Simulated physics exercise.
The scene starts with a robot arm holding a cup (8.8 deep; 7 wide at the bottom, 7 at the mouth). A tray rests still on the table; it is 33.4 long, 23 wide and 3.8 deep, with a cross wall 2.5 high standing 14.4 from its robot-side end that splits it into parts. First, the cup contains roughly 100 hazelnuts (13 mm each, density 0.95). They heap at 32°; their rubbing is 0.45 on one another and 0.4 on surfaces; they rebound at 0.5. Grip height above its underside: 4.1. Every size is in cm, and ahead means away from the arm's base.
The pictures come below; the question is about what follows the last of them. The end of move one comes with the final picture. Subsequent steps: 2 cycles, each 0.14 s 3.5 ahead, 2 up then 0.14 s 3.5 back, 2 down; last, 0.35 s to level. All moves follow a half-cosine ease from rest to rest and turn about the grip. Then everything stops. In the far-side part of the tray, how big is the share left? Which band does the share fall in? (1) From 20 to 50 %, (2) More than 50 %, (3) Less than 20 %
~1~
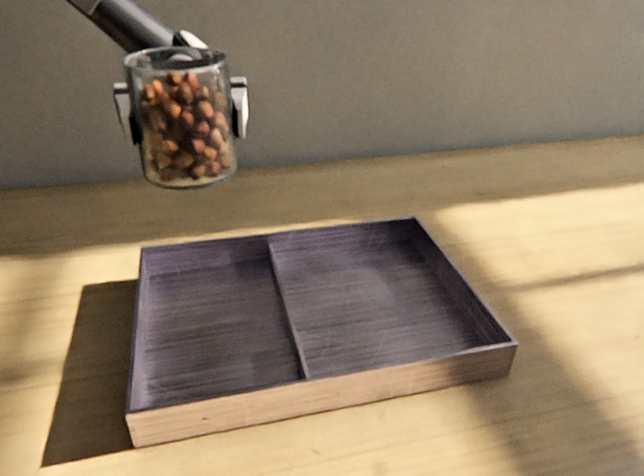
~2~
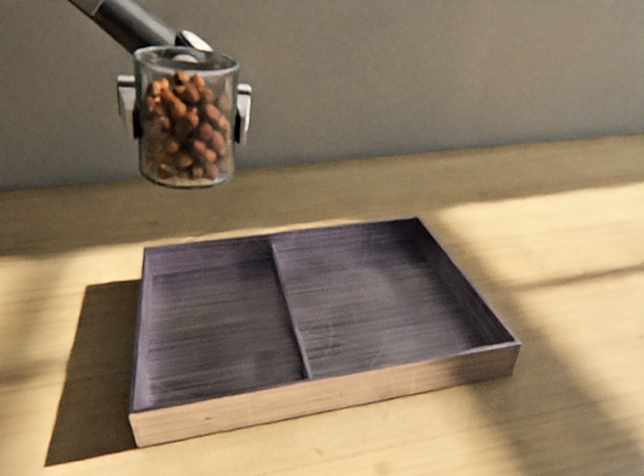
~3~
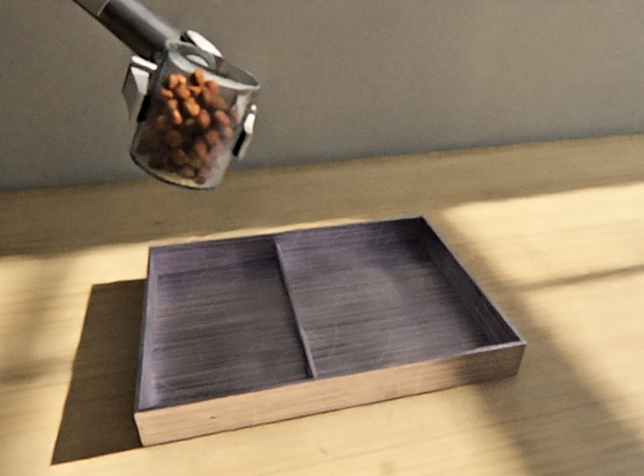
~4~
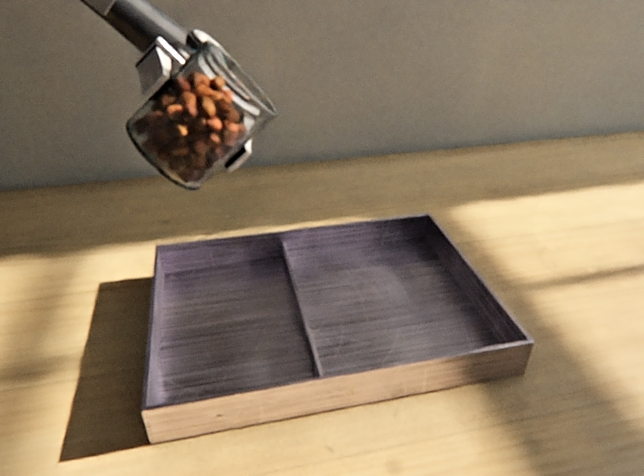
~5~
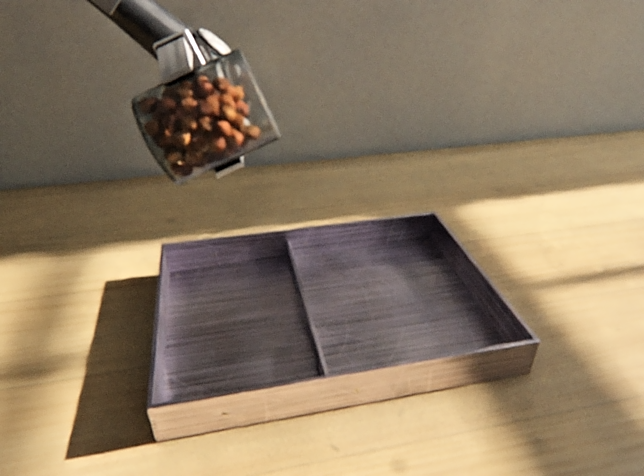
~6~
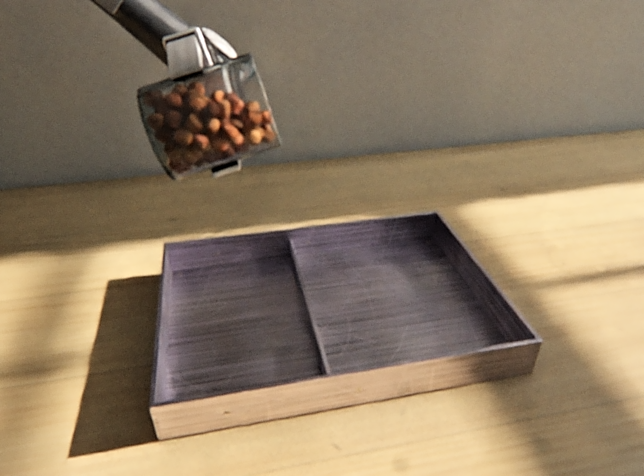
The answer is 1.
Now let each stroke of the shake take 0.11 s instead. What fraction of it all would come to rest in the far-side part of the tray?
Around 65 percent.
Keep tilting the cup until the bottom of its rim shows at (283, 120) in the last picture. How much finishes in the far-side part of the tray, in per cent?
Close to 15 in a hundred.
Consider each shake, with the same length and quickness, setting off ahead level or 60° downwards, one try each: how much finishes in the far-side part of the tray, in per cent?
Near 30 and 0 percent respectively.
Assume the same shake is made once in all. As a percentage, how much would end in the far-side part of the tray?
Then roughly 30 percent.
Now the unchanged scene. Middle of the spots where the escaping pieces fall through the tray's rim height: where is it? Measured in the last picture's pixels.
Near (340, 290).
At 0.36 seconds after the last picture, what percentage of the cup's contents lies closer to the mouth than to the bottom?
Share in the mouth half: About 45 %.
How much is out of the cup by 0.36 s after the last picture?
Share out so far: Close to 25 %.
Then, 0.36 s later, tilted 76° forward, highest piece 25 above the table; 72 in the cup, 13 in the far-side part, 2 in the robot-side part, 11 in flight or on a rim.
Then, 0.73 s later, tilted 40° forward, highest piece 25 above the table; 50 in the cup, 42 in the far-side part, 5 in the robot-side part, 1 in flight or on a rim.
Then, 1.11 s later, level, highest piece 25 above the table; 50 in the cup, 42 in the far-side part, 6 in the robot-side part.
Then, 2.16 s later, level, highest piece 24 above the table; 50 in the cup, 42 in the far-side part, 6 in the robot-side part.
At rest, 50 in the cup, 42 in the far-side part, 6 in the robot-side part. That is 43 % in the far-side part of the tray.
